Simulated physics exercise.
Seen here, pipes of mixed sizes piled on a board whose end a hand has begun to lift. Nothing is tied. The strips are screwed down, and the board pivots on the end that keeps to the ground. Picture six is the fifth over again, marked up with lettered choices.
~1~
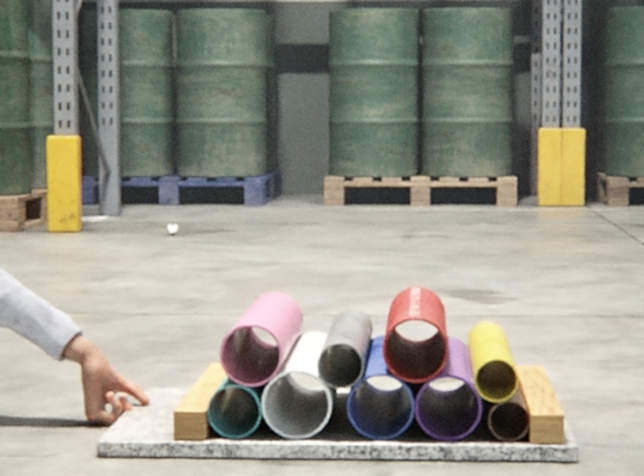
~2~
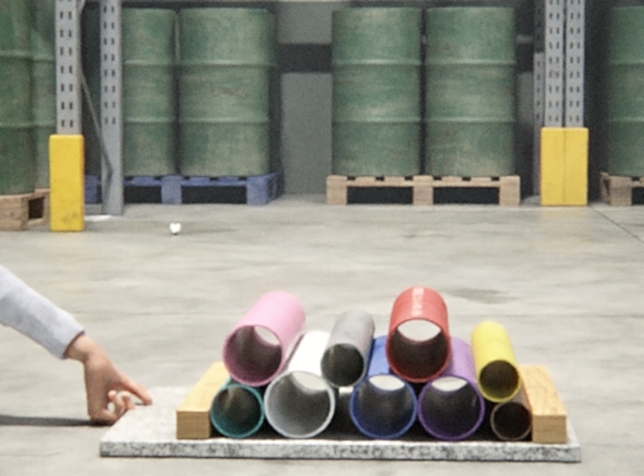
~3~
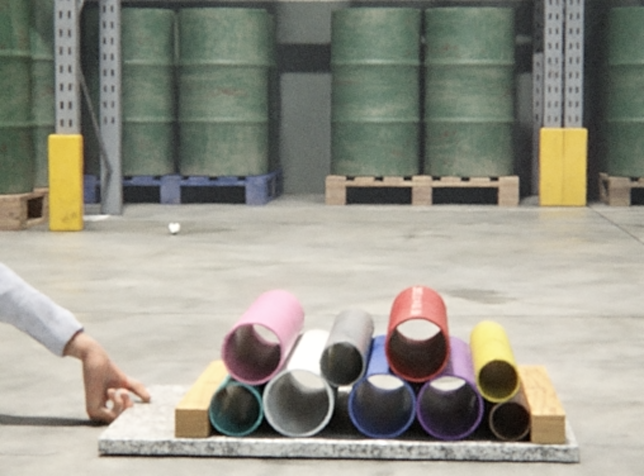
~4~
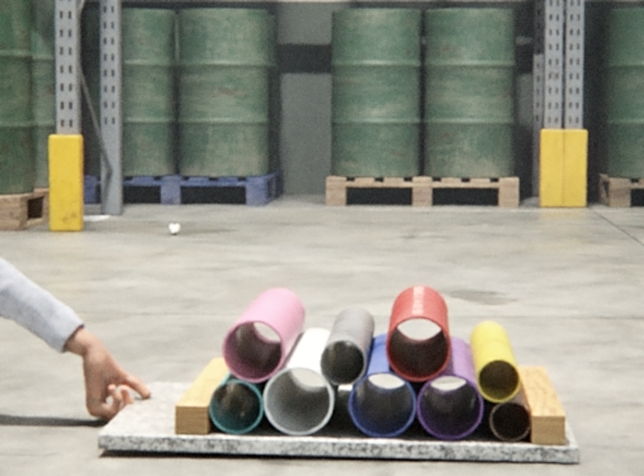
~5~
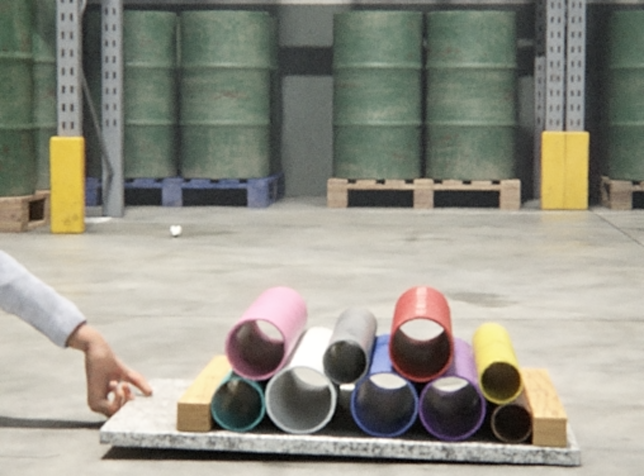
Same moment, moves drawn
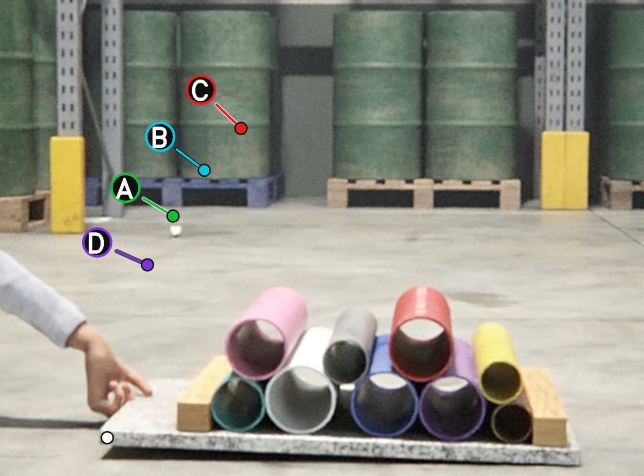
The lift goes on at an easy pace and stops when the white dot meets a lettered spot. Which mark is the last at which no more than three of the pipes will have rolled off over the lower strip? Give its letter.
Stop at B.
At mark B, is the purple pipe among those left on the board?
Yes.
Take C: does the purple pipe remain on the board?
The purple pipe: Yes.
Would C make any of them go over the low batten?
Yes.
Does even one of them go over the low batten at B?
Yes, at B.
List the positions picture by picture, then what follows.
Red pipe (415, 350); pink pipe (251, 355); board (343, 407), in the first picture.
Board (346, 407); turquoise pipe (237, 410), in the second picture.
Board (344, 406); turquoise pipe (236, 409); pink pipe (253, 353); grey pipe (342, 364), in the third picture.
Board (344, 404); turquoise pipe (236, 406); white pipe (299, 401), in the fourth picture.
Board (346, 404); turquoise pipe (238, 404); white pipe (301, 399), in the fifth picture.
On the copy, A at (173, 216); B at (204, 170); C at (241, 128); D at (148, 265); the white dot at (107, 438).
On B. First, board at 20°.
Then, board at 37°.
Finally, board at 37°, three over the low batten (yellow, grey, red).
By contrast, A two over the low batten (yellow, red); C four over the low batten (yellow, grey, red, pink); D one over the low batten (yellow).
